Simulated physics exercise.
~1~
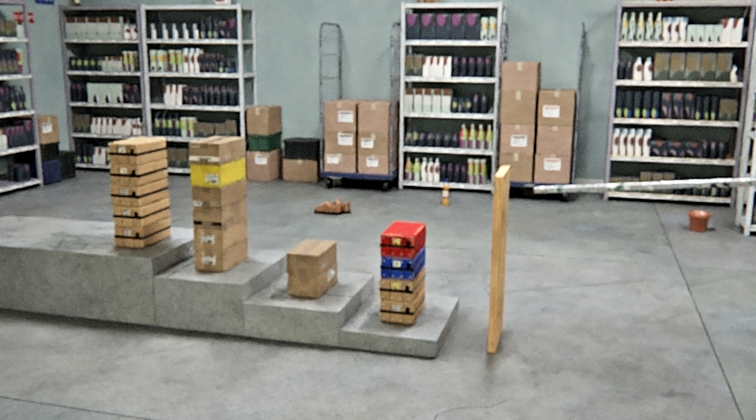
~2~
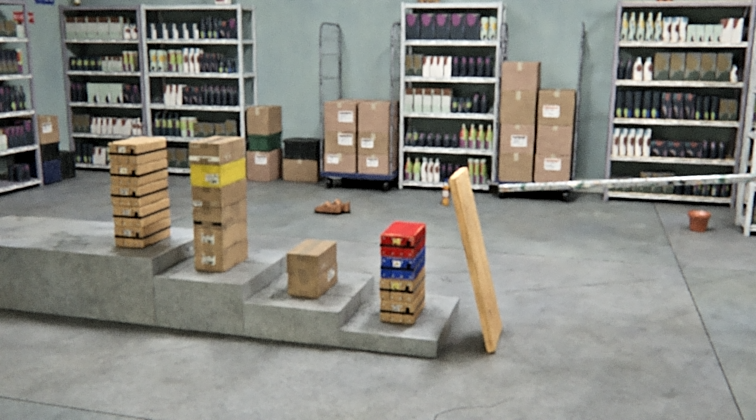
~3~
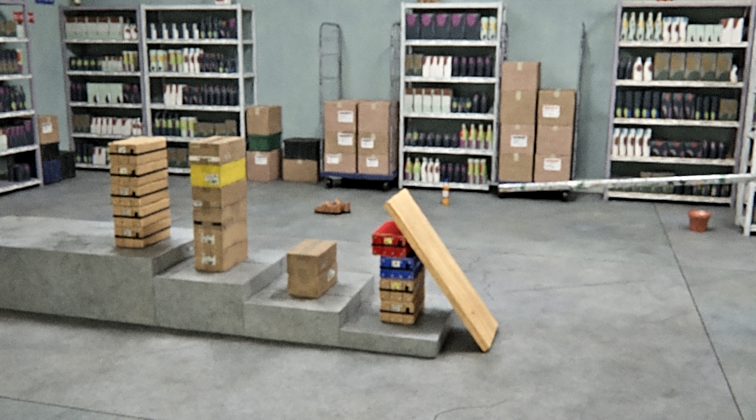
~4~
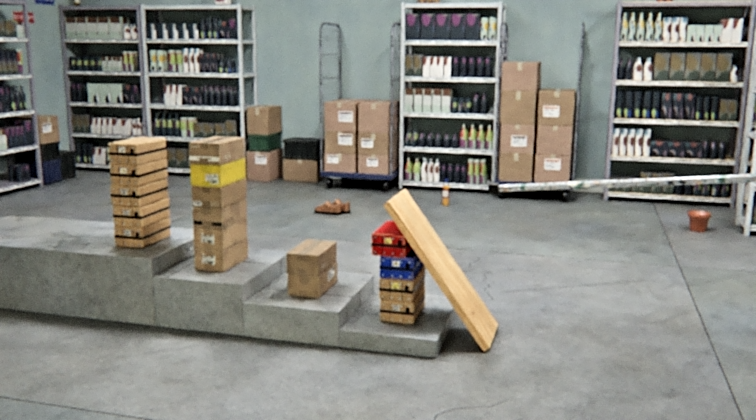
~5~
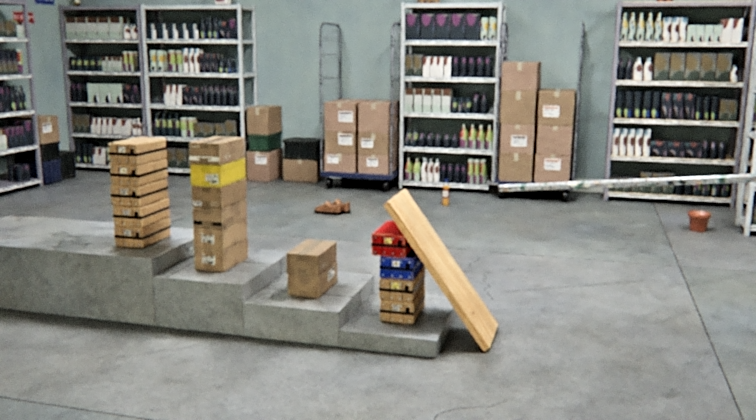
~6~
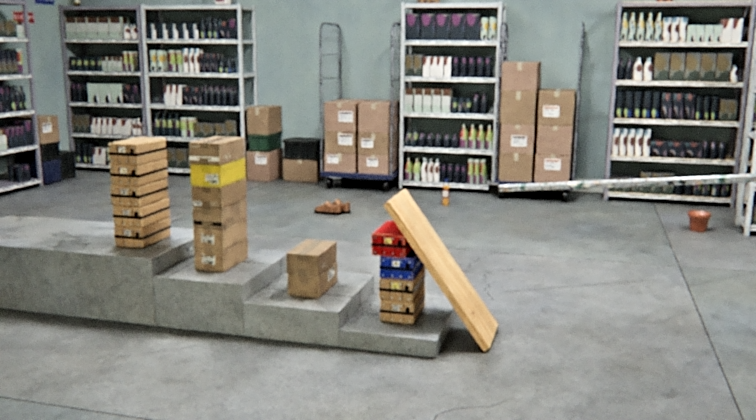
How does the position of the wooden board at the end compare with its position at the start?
At the start the board stands upright on the floor to the right of the steps. By the end it is leaning to the left against the nearest stack of boxes.
